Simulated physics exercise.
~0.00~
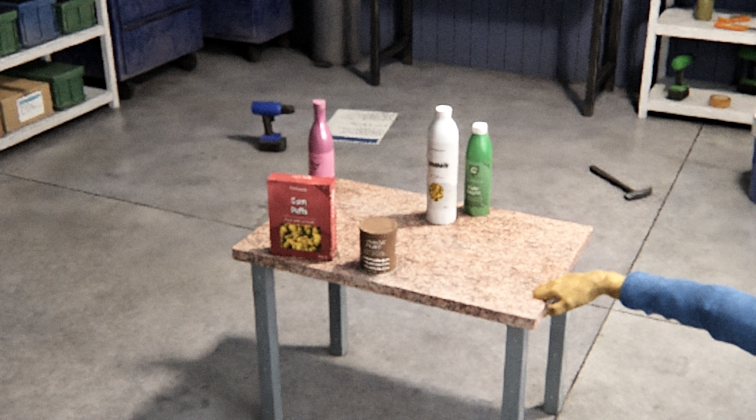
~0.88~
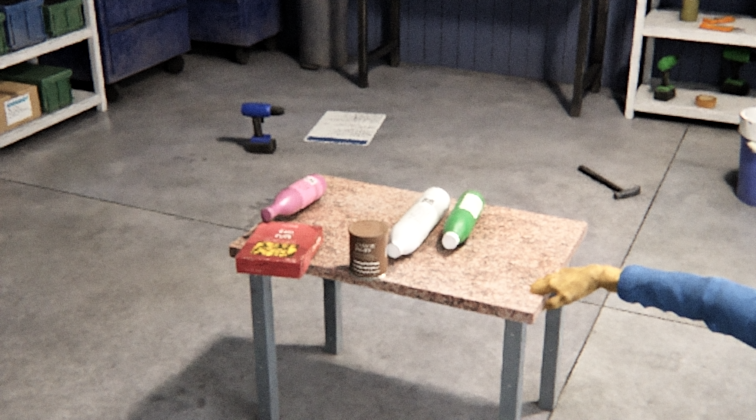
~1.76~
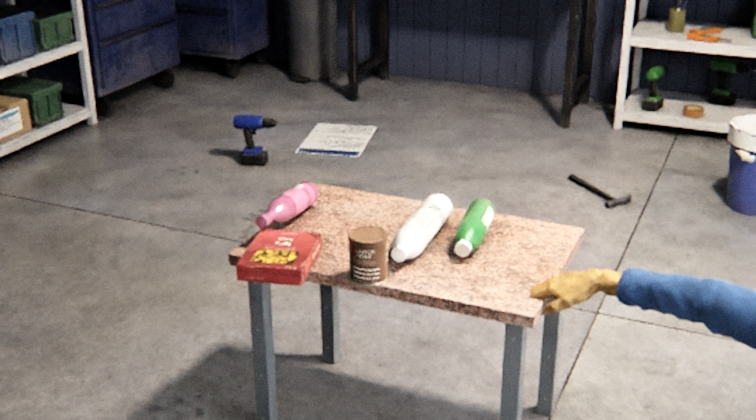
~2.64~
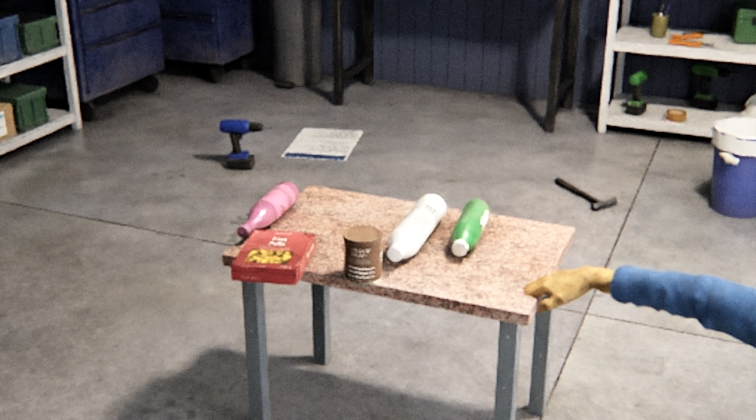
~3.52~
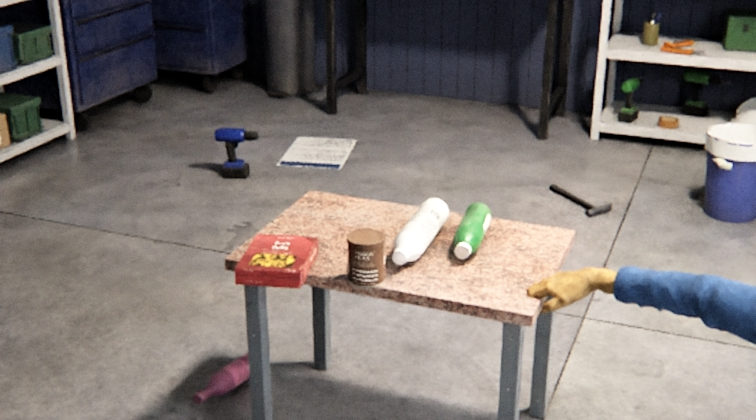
Two bottles, one white and one green, toppled onto their sides on a small table beside a gloved hand, along with a pink bottle and a red packet, while the brown tin stayed upright; the pink bottle then dropped off the left side onto the floor.
